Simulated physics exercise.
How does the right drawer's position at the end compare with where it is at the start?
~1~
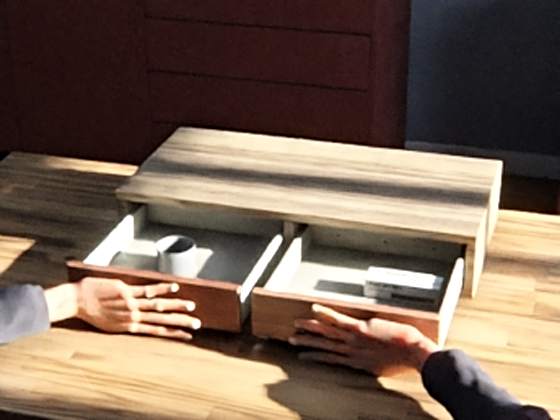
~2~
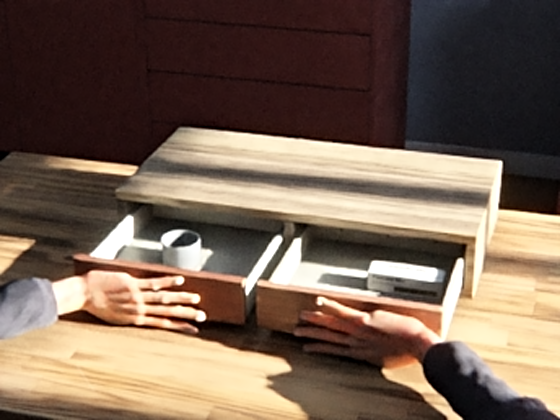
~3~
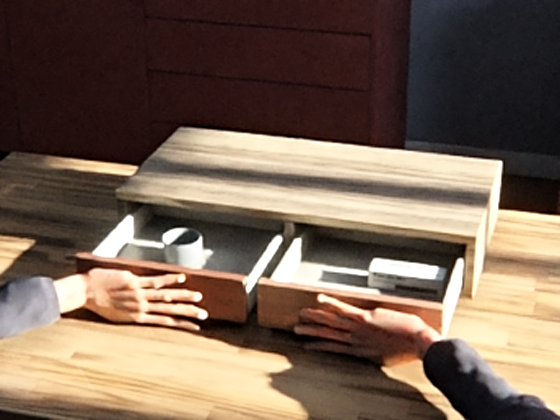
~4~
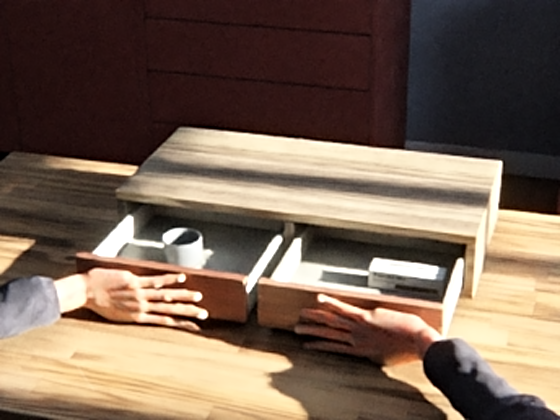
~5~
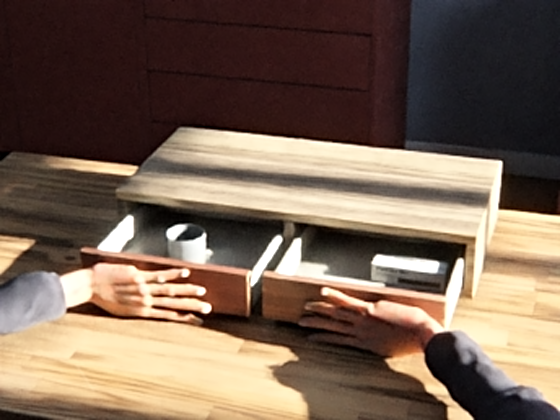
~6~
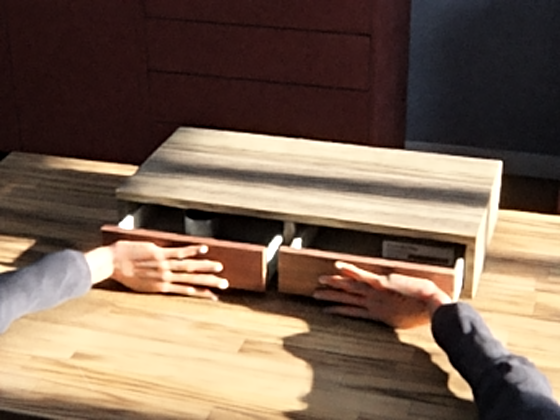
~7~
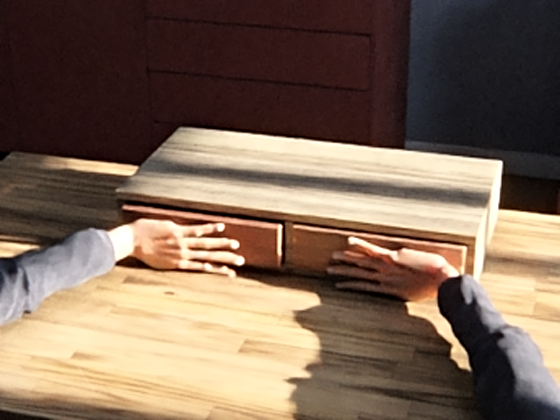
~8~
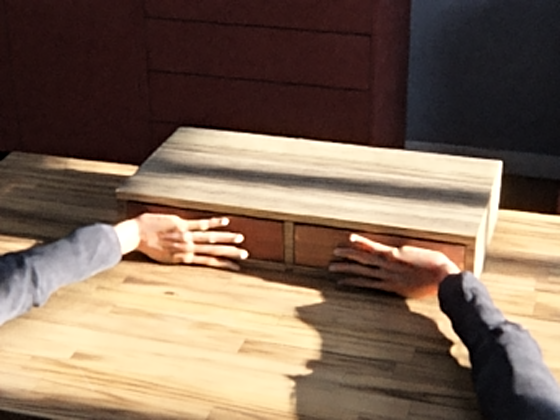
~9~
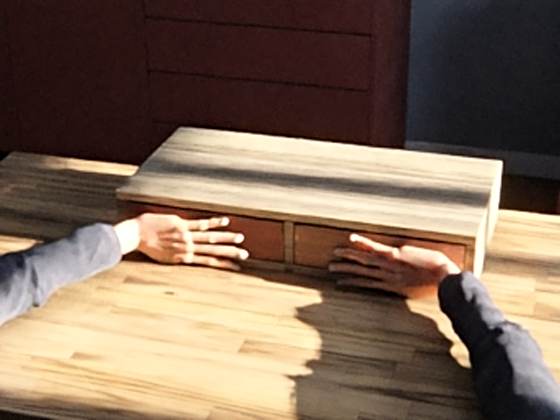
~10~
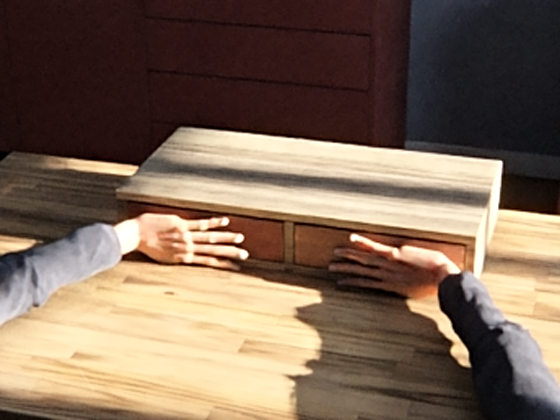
At the start the right drawer sticks out towards the viewer from the front of the chest, and by the end it has moved back and slightly to the right, so that it sits shut and flush in the chest.
